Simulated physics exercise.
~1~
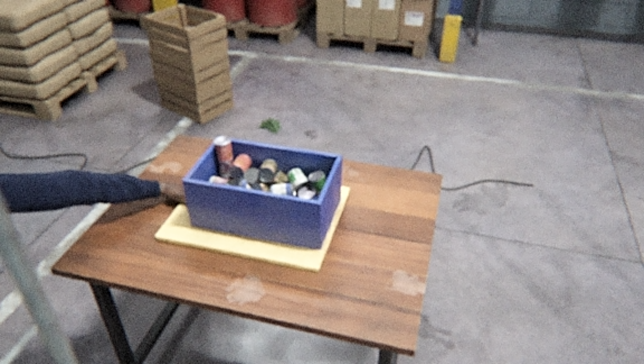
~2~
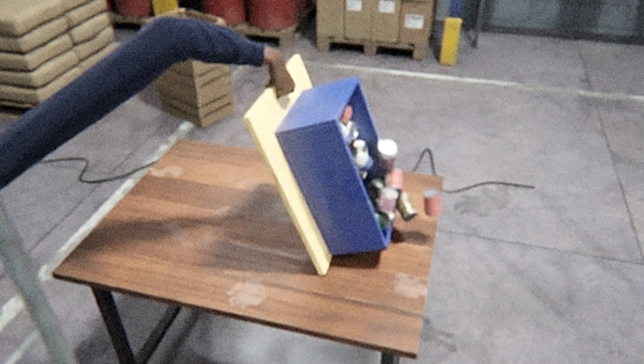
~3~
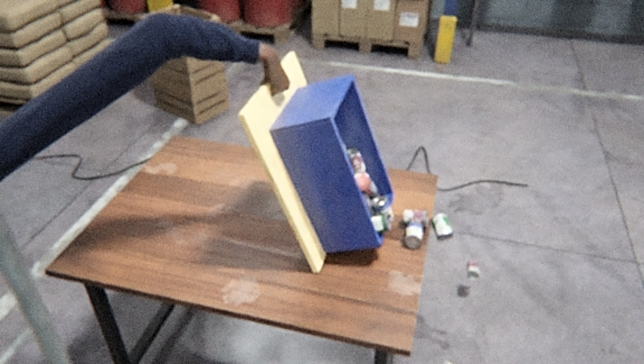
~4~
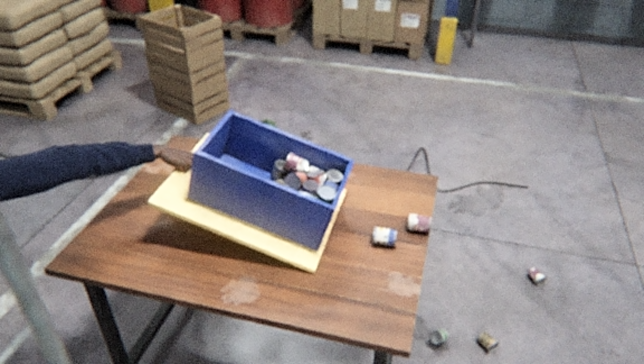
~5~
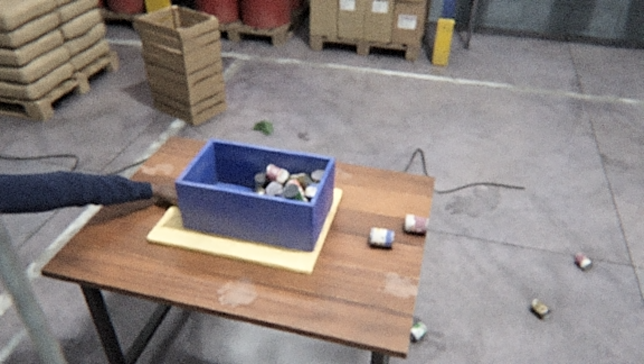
The footage shows an arm levering up the left side of a board carrying a blue box of small tins on a wooden table, tipping it steeply rightward so several spill onto the table and floor, then lowering it flat with most tins still inside.
